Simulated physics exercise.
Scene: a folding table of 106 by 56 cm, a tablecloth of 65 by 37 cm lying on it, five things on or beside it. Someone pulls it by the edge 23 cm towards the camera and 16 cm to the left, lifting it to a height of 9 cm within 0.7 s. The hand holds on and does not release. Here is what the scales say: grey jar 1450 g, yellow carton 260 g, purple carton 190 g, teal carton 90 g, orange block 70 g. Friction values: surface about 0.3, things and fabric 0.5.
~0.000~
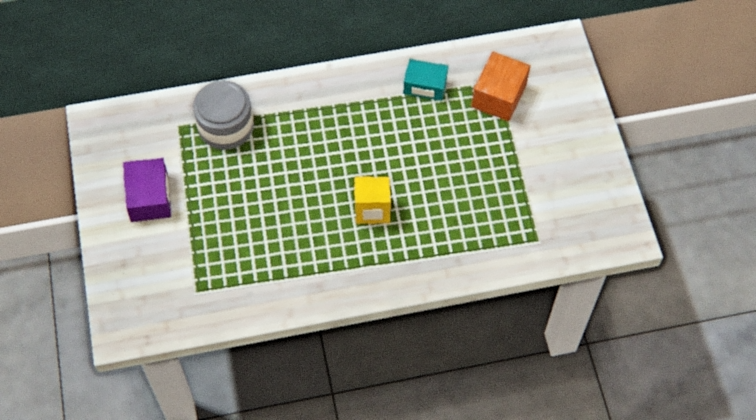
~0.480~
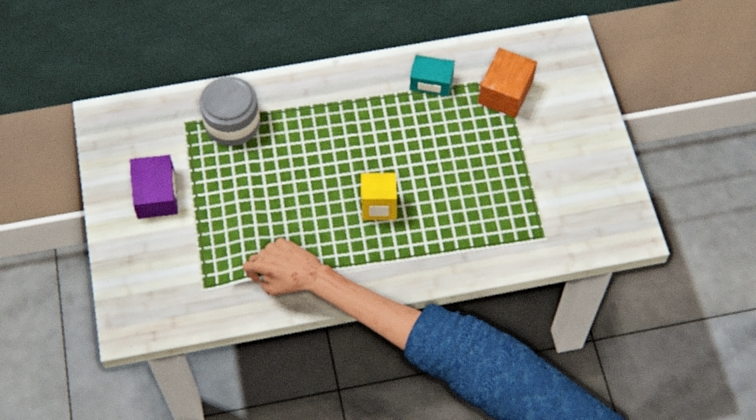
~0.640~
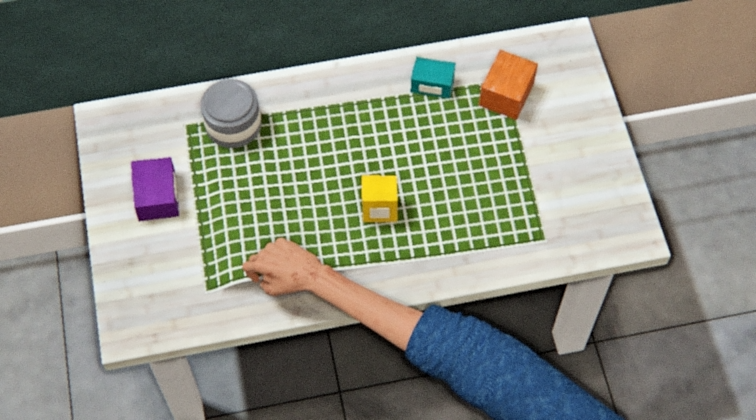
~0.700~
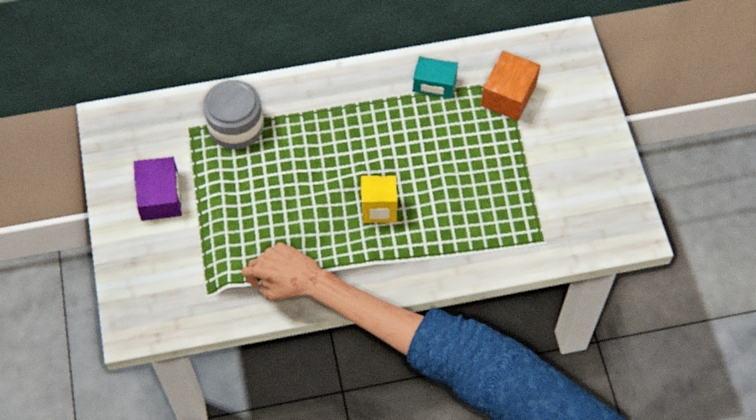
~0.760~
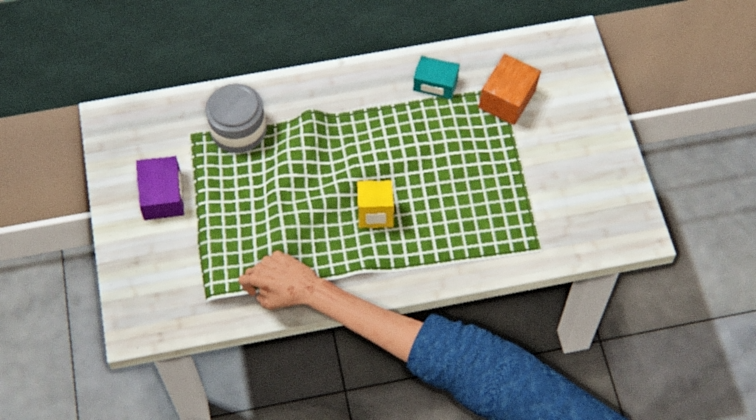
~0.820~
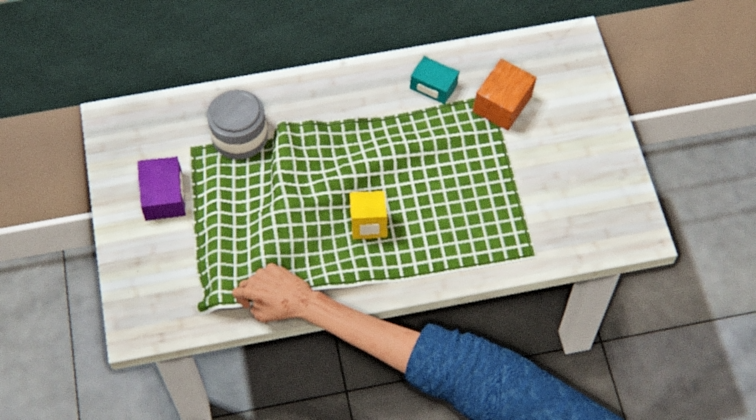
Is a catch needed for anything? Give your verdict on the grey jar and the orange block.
Grey jar - no catch needed; orange block - no catch needed.
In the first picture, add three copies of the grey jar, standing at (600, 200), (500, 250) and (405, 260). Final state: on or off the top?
Taking them one by one: Is left on top, then is left on top, then is lost.
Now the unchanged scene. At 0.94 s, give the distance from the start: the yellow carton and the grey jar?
For the yellow carton it's around 10 cm, and for the grey jar around 4 cm.
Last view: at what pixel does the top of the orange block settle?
It stops around pixel (423, 158).
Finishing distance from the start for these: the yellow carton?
As for the yellow carton, it finishes off the top.
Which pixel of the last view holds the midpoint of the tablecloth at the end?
Close to (241, 340) in pixels.
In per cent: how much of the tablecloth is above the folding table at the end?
Some 45 in a hundred.
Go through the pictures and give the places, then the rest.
The first picture shows grey jar (221, 101); orange block (502, 76); tablecloth corners (195, 296) (176, 126) (541, 244).
The second picture shows tablecloth corners (183, 122) (547, 240); grip (259, 279).
The third picture shows tablecloth corners (184, 124) (547, 243); grip (259, 279).
The fourth picture shows yellow carton (379, 188); tablecloth corners (187, 127) (546, 244); grip (258, 284).
The fifth picture shows yellow carton (375, 193); grey jar (234, 104); orange block (511, 79); tablecloth corners (189, 133) (543, 252); grip (255, 293).
The sixth picture shows grey jar (235, 110); orange block (506, 85); tablecloth corners (537, 259); grip (249, 305).
At 0.9 s, 100 % of the tablecloth is still over the top; orange block 8 cm off its start, grey jar 3 cm off its start, yellow carton 12 cm off its start.
At 1.1 s, 85 % of the tablecloth is still over the top; orange block 14 cm off its start, grey jar on its side, 4 cm off its start, yellow carton 19 cm off its start.
At 1.2 s, 70 % of the tablecloth is still over the top; orange block 22 cm off its start at (434, 136), grey jar on its side, 5 cm off its start at (231, 132), yellow carton 27 cm off its start at (301, 299).
At 1.3 s, 65 % of the tablecloth is still over the top; orange block 24 cm off its start, grey jar on its side, 5 cm off its start, yellow carton 31 cm off its start.
At 2.9 s, 45 % of the tablecloth is still over the top; orange block 26 cm off its start at (423, 158), grey jar on its side, 5 cm off its start at (232, 131), yellow carton over the edge, teal carton 3 cm off its start at (427, 77).
